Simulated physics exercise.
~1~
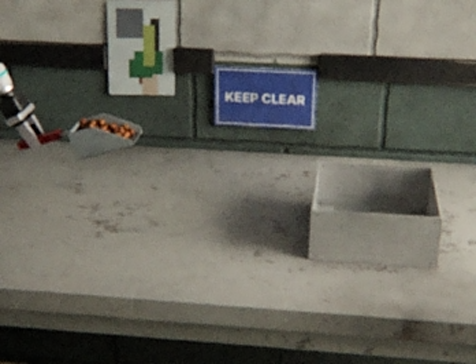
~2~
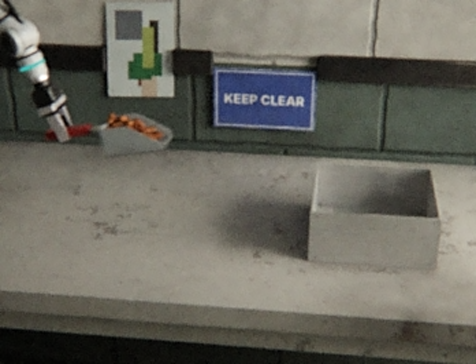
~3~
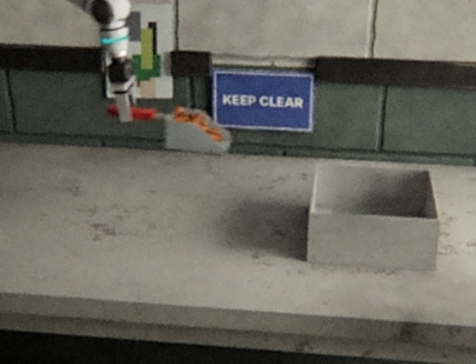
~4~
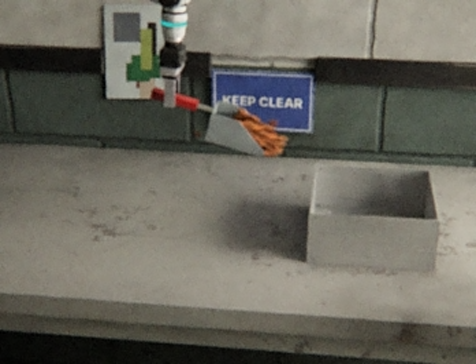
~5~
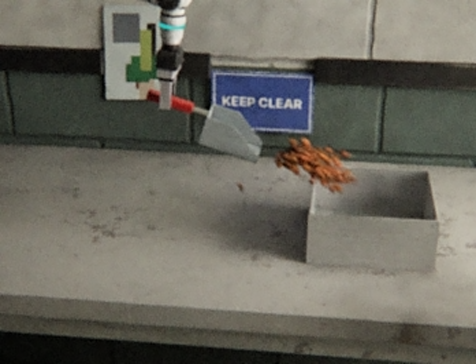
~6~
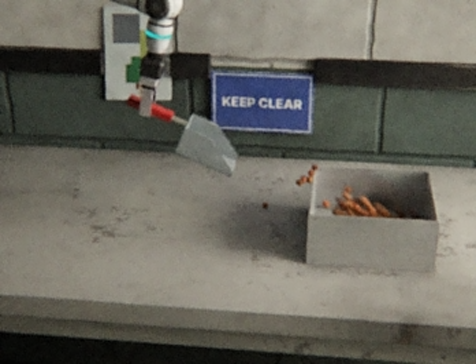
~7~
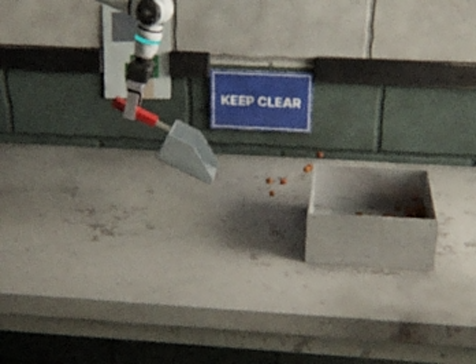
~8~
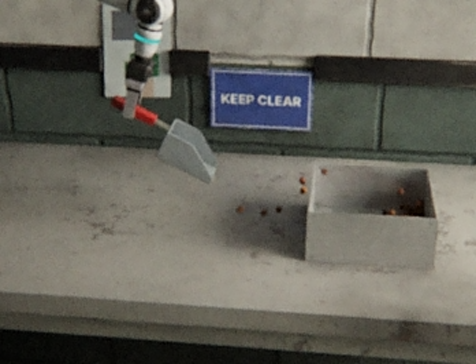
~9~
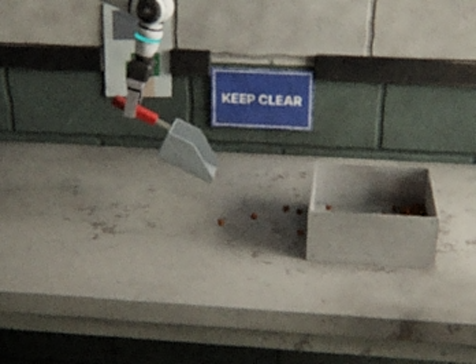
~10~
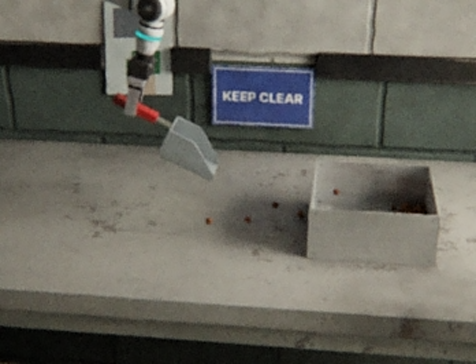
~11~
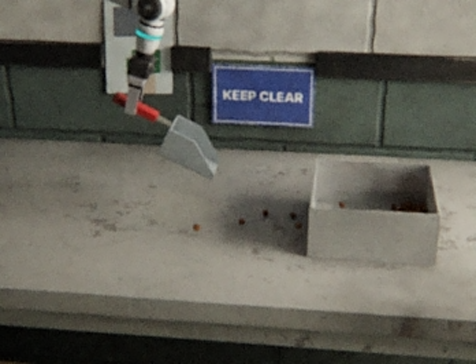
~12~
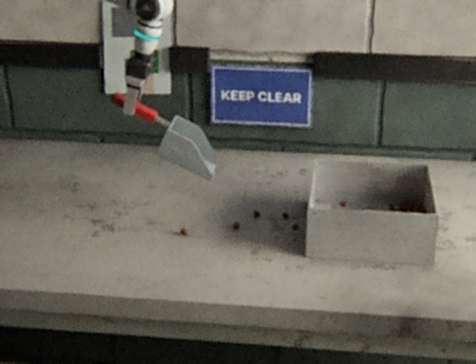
A robot arm carries a red-handled scoop of small orange-brown pieces rightward over a counter, tips it so the load flies into an open grey box, then draws back left and stops, with most pieces in the box and a few scattered on the counter beside it.
